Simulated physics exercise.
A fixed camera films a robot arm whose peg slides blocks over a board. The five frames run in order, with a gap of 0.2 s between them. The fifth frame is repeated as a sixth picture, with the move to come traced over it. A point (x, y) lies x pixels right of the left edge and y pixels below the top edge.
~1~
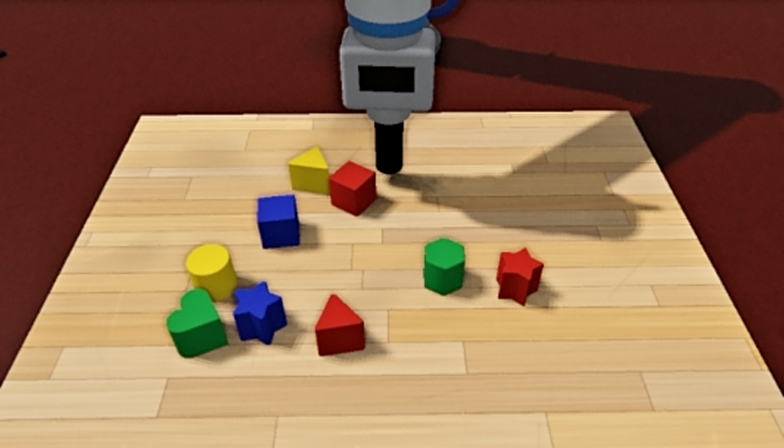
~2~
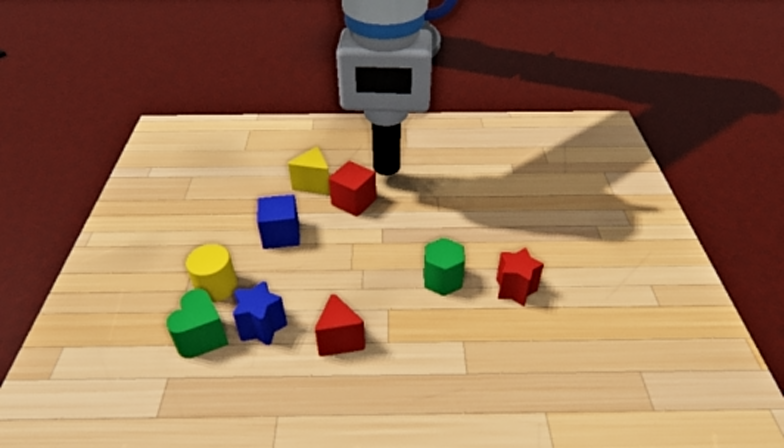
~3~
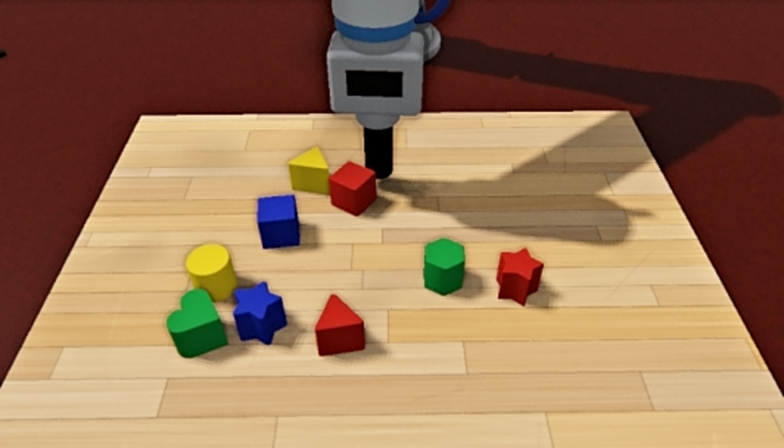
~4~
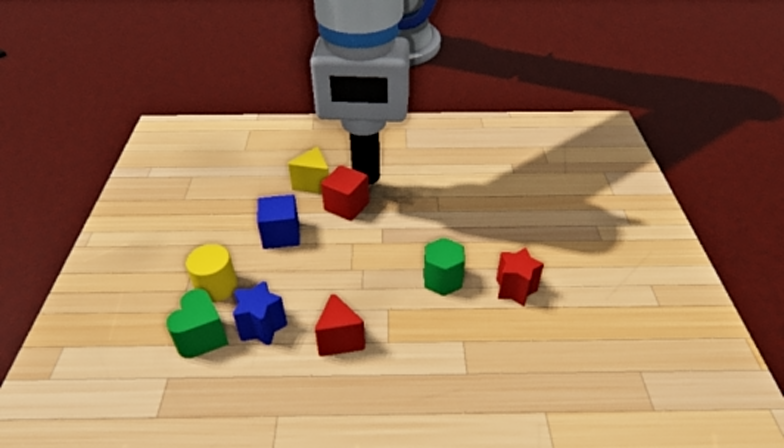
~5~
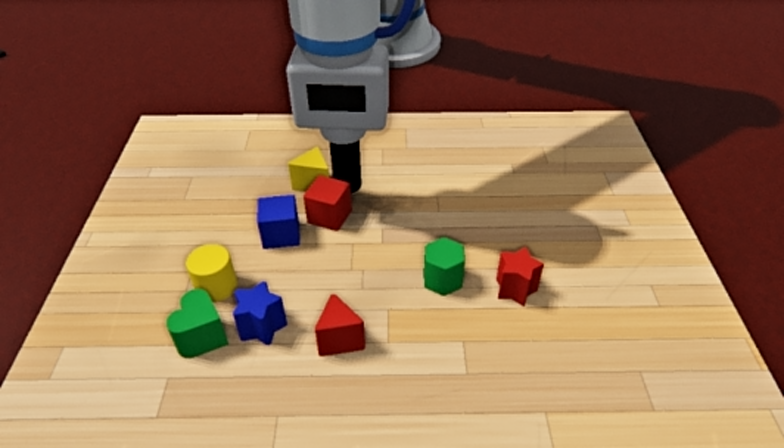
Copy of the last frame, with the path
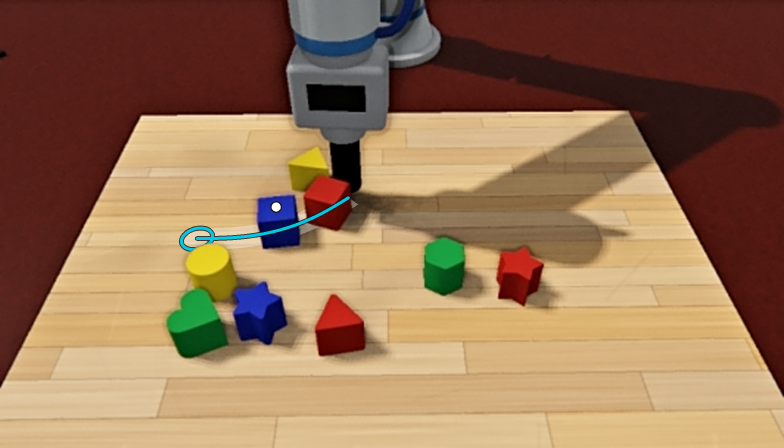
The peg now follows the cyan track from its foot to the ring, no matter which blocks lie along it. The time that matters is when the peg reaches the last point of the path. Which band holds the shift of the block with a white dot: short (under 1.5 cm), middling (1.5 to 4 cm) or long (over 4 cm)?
Shift of over 4 cm.
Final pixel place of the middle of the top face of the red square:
It sits at (297, 221).
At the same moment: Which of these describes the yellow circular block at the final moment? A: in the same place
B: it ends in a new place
It's B.
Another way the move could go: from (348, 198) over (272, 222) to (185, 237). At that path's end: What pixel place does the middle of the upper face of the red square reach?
The middle of its upper face should be somewhere near (306, 211).
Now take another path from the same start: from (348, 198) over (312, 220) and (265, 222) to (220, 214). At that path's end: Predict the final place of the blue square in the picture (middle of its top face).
Expect it around (233, 218).
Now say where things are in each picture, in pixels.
Peg's lower end at (389, 166); yellow circular block at (208, 258); blue square at (276, 207); yellow triangle at (311, 159); red square at (352, 174), in the first frame.
Peg at (387, 168); blocks still, in the second frame.
Peg at (379, 171); blocks still, in the third frame.
Peg at (366, 177); red square at (345, 178), in the fourth frame.
Peg at (348, 185); yellow circular block at (208, 258); blue square at (276, 207); yellow triangle at (311, 159); red square at (327, 189), in the fifth frame.
Drawn move, from (348, 198) through (306, 221) and (253, 236) to (197, 239); the dot is on the blue square.
On the path given first. One third of the way, peg at (304, 209); blue square at (266, 211), turned 15° clockwise; red square at (303, 217), turned 20° anticlockwise.
Two thirds of the way, peg at (249, 223); yellow circular block at (201, 267); blue square at (216, 232), turned 15° anticlockwise; red square at (297, 221), turned 40° anticlockwise.
At the end, peg at (193, 226); yellow circular block at (199, 272); blue square at (189, 238), turned 75° anticlockwise; yellow triangle still; red square at (297, 221), turned 40° anticlockwise.
